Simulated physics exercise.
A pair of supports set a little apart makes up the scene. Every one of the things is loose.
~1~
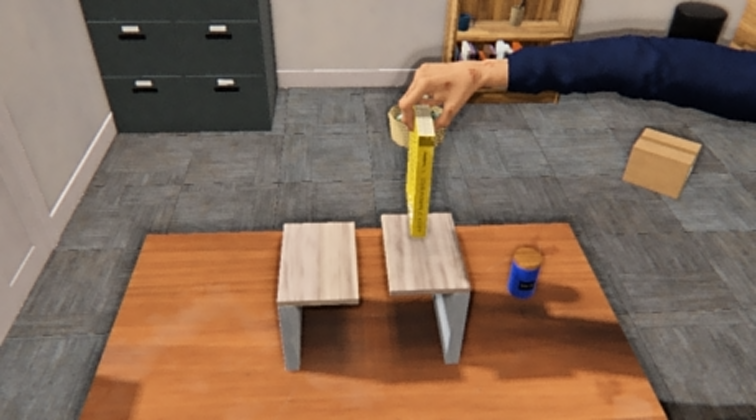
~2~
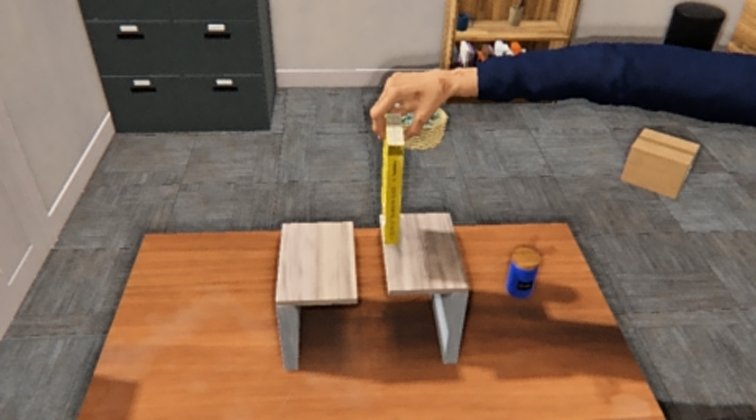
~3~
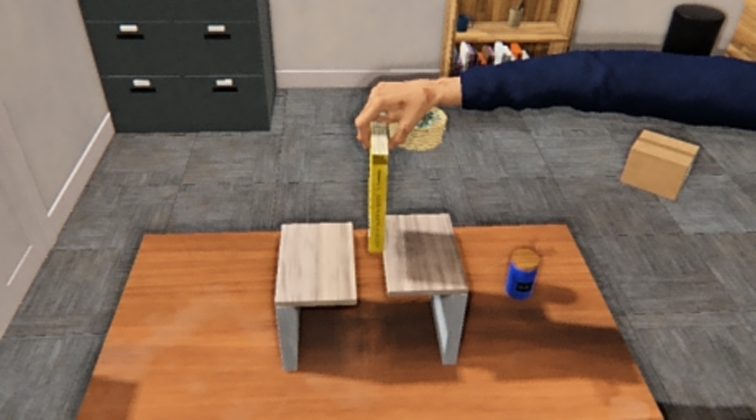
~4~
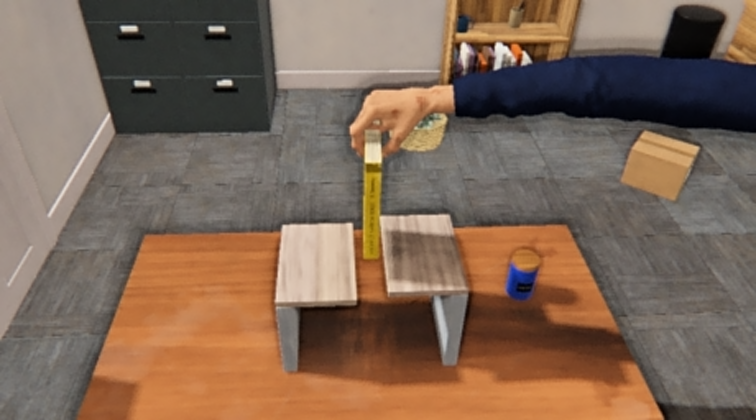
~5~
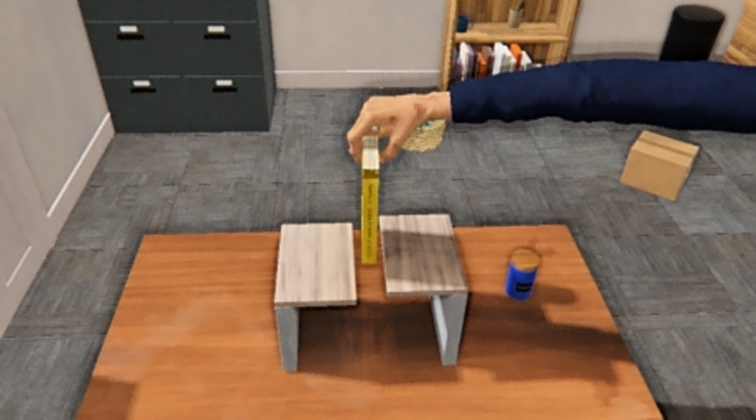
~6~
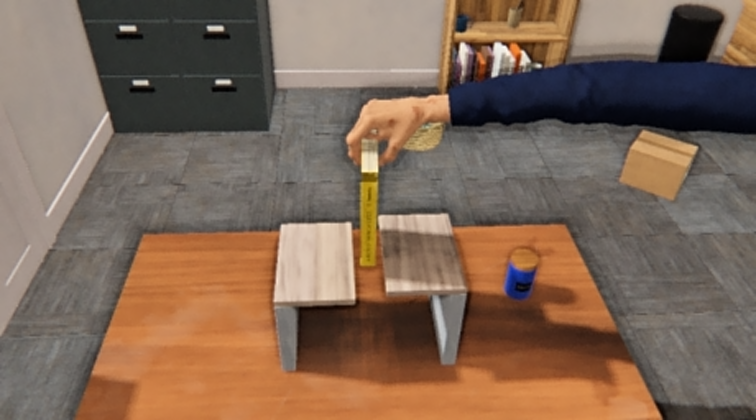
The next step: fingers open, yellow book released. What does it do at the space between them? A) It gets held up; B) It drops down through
It drops down through (B).
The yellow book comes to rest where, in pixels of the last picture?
The object ends up somewhere near (367, 293).
Then, 0.20 s on from there, yellow book shifted a little near (368, 216).
Then, 0.30 s on from there, yellow book shifted about its own width near (367, 269).
Then, 0.50 s on from there, yellow book shifted well along near (367, 293).
In the end, moved from the start, yellow book; blue jar unmoved. At the end, from the last picture's camera, yellow book near (367, 293). The book reaches the table.
